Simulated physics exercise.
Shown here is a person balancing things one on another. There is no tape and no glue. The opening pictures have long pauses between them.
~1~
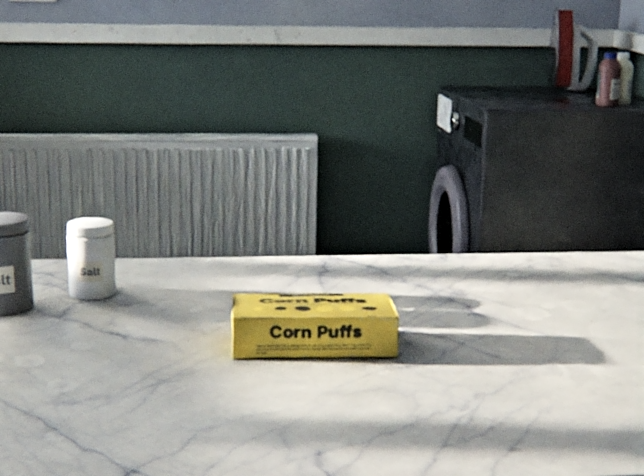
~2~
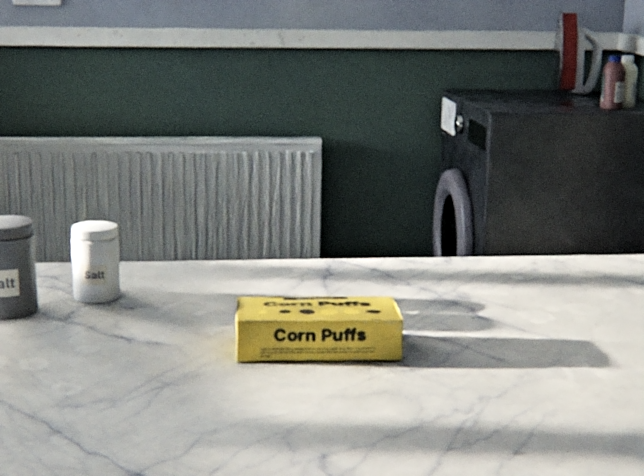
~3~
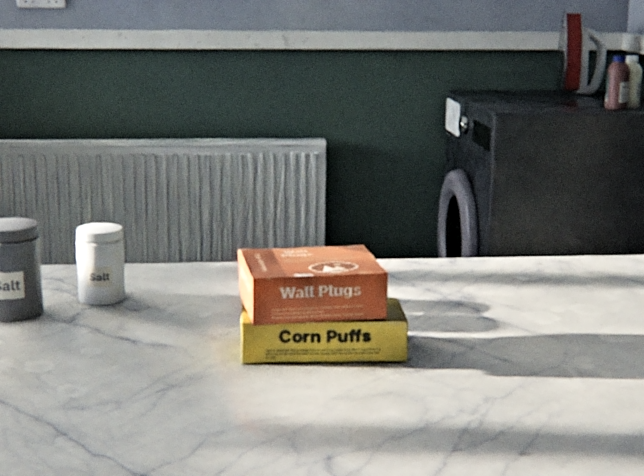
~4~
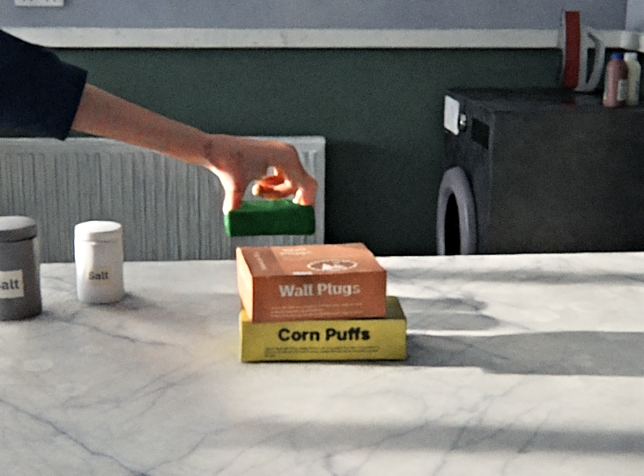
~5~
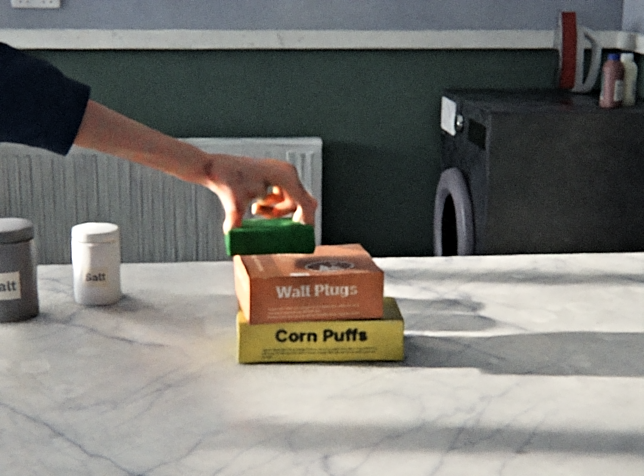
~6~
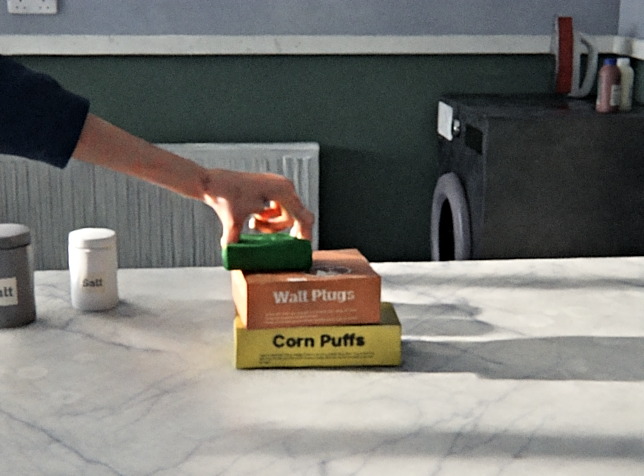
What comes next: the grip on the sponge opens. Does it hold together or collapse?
It remains steady.
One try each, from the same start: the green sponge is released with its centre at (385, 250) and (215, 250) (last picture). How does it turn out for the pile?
So the first time it goes over and the second time it goes over.
Then, 0.30 s later than the last frame, all is still.
Then, 0.70 s later than the last frame, things are still on the move.
Then, 1.10 s later than the last frame, all is still.
When it is over, all 5 as before. End places, in pixels of the last picture, green sponge near (267, 252). The pile stays up.
